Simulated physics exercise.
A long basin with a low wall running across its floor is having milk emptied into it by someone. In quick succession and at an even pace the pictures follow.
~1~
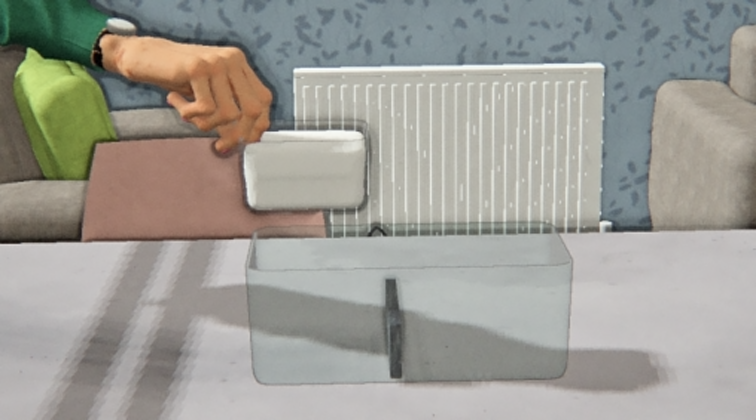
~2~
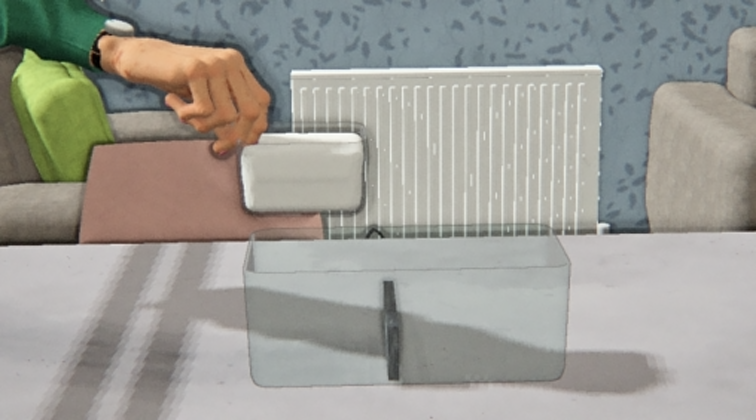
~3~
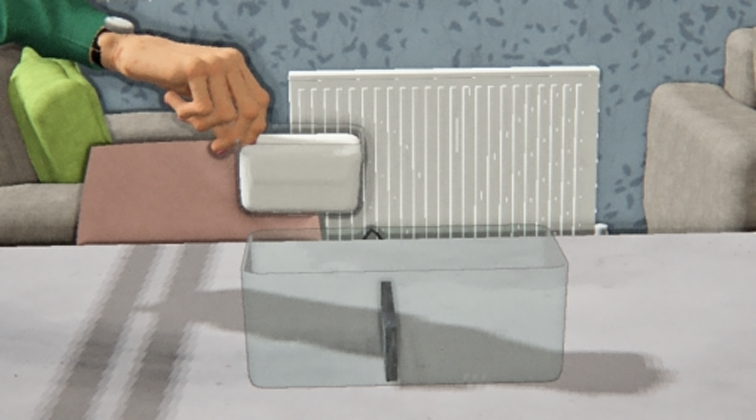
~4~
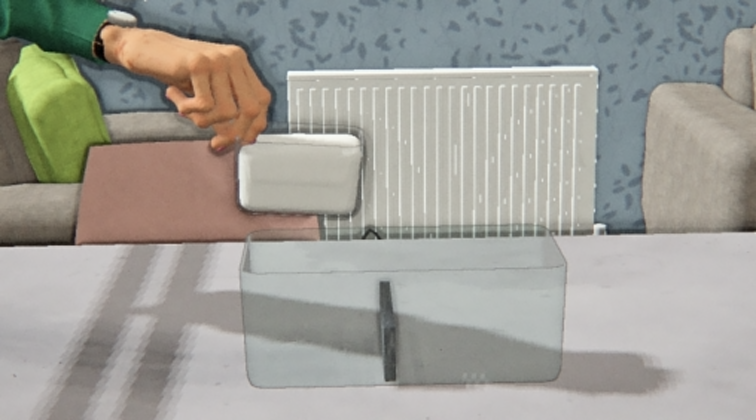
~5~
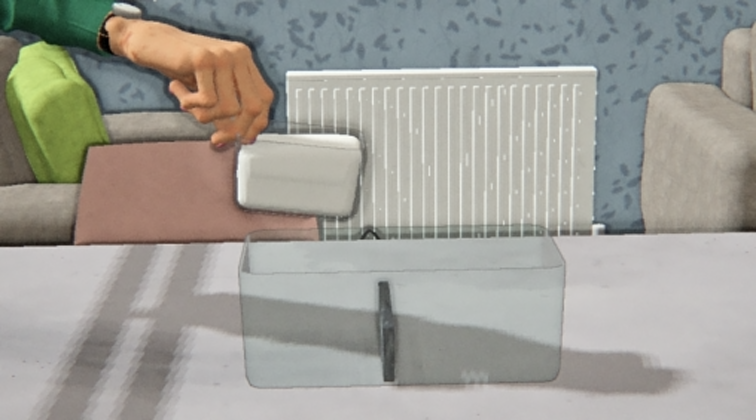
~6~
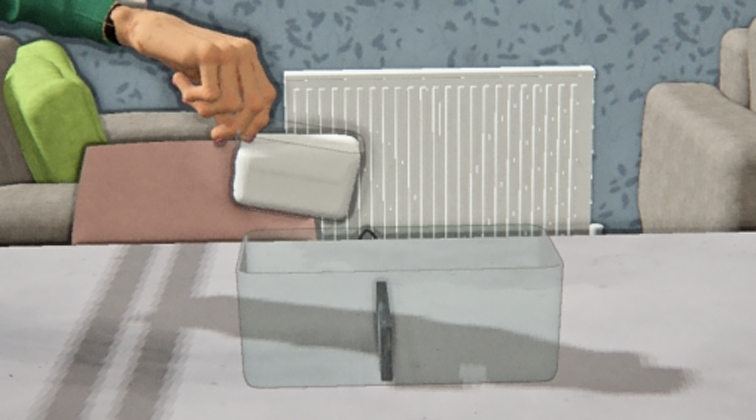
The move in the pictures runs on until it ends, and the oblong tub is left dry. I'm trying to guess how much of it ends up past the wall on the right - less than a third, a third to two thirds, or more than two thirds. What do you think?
The share right of the wall is the greater part, past two thirds.
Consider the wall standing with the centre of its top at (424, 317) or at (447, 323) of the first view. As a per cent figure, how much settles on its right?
Estimated: 60 % first, 30 % second.
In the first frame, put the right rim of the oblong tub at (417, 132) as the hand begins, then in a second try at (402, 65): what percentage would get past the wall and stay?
First try: 100 percent; second try: 95 percent.
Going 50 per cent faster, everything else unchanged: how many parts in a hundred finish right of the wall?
About 80 %.
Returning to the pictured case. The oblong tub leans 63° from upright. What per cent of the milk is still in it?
Around 55 percent remains.
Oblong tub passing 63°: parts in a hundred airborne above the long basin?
About 25 %.
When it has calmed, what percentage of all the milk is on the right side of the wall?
Near 80 %.
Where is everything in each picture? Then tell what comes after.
In the first frame, it leans 0°; its right rim is at (367, 132); the milk meets the walls at (246, 143) and (365, 140); the long basin's rim runs from (251, 250) to (562, 244); the wall's top is at (393, 302).
In the second frame, it leans 0°; its right rim is at (364, 134); the milk meets the walls at (244, 145) and (362, 143).
In the third frame, it leans 2°; its right rim is at (363, 136); the milk meets the walls at (242, 144) and (360, 144).
In the fourth frame, it leans 4°; its right rim is at (363, 139); the milk meets the walls at (241, 144) and (360, 144).
In the fifth frame, it leans 7°; its right rim is at (363, 142); the milk meets the walls at (241, 144) and (360, 145).
In the sixth frame, it leans 11°; its right rim is at (362, 146); the milk meets the walls at (240, 144) and (359, 145).
A moment on, the oblong tub is tipped part way and 57 per cent is still to pour, 1 is left of the wall and 17 right of it.
Next, the oblong tub is tipped on its side and 13 per cent is still to pour, 6 is left of the wall and 77 right of it.
Then the oblong tub is tipped on its side and 2 per cent is still to pour, 18 is left of the wall and 79 right of it.
Later the oblong tub is tipped on its side and 0 per cent is still to pour, 20 is left of the wall and 79 right of it.
At rest 20 per cent lies left of the wall, 80 right of it and 0 outside.
